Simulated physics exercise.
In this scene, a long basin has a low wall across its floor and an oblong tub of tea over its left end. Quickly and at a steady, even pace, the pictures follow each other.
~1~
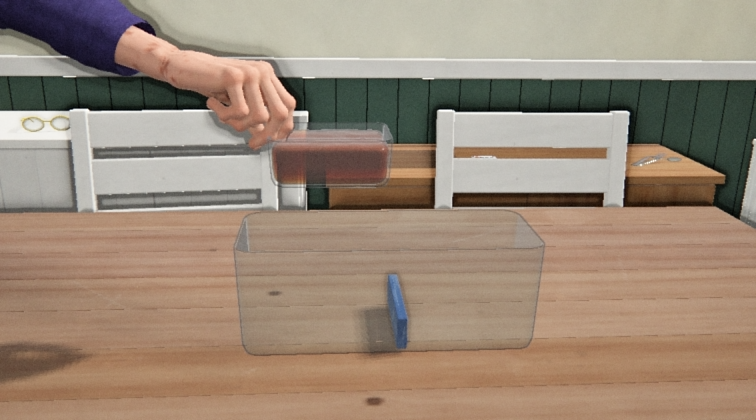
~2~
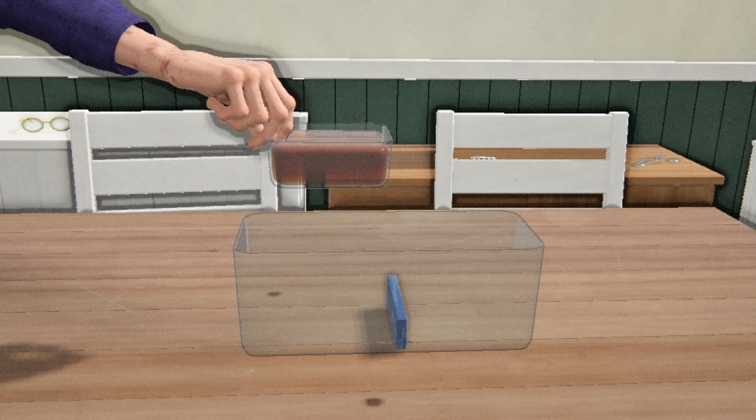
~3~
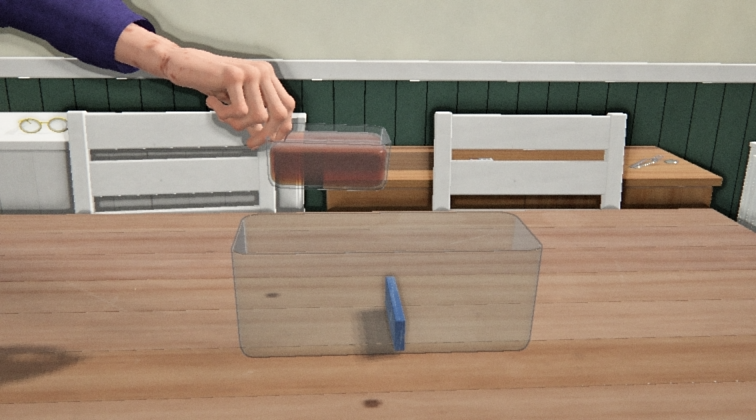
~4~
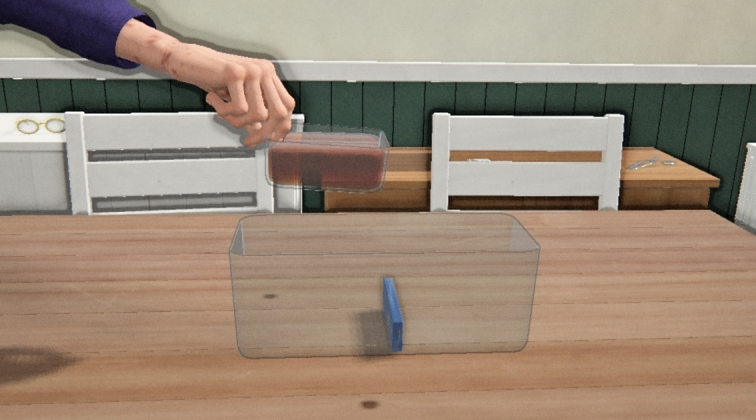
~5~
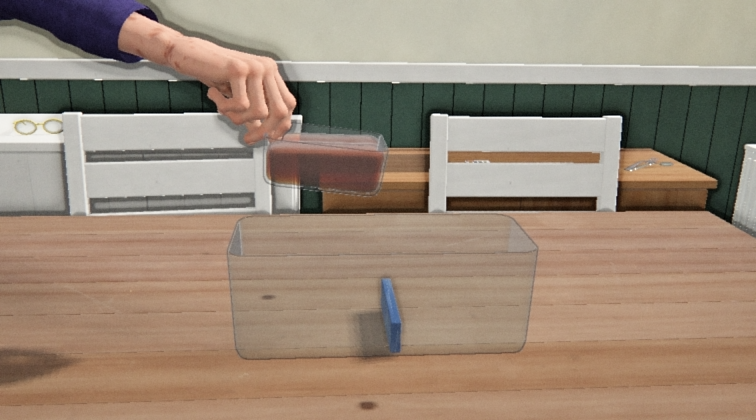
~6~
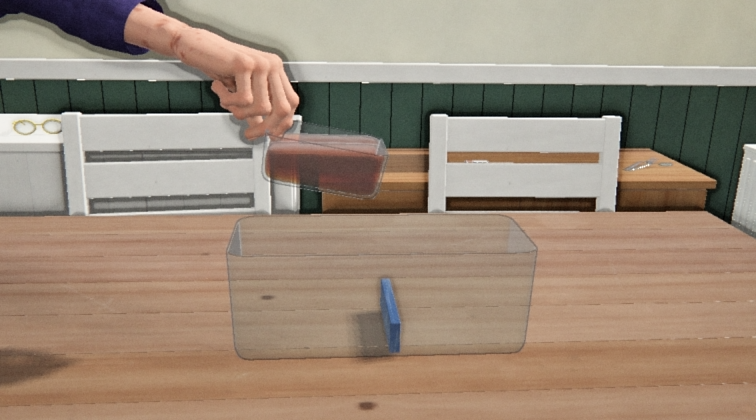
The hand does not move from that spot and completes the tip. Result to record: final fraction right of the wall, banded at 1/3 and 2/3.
Seems the share right of the wall goes past two thirds.
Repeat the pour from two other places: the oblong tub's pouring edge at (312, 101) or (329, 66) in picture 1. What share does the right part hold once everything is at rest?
Start one gives some 10 %, start two some 50 %.
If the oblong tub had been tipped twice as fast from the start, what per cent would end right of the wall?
It comes to some 80 in a hundred.
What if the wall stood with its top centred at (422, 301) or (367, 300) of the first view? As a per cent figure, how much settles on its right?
The first placement leaves close to 60 per cent, the second close to 90 per cent.
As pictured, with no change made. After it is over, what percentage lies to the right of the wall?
Roughly 75 per cent.
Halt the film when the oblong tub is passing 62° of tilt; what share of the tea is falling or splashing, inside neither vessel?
Airborne fraction: Approx. 25 %.
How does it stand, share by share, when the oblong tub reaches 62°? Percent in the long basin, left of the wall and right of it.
Left 0 %, right 45 %.
A moment on, the oblong tub is tipped part way and 29 per cent is still to pour, 1 is left of the wall and 43 right of it.
Next, the oblong tub is tipped on its side and 4 per cent is still to pour, 17 is left of the wall and 77 right of it.
Then the oblong tub is tipped right over and 0 per cent is still to pour, 22 is left of the wall and 77 right of it.
Later the oblong tub is tipped right over and 0 per cent is still to pour, 22 is left of the wall and 77 right of it.
At rest 22 per cent lies left of the wall, 77 right of it and 1 outside.
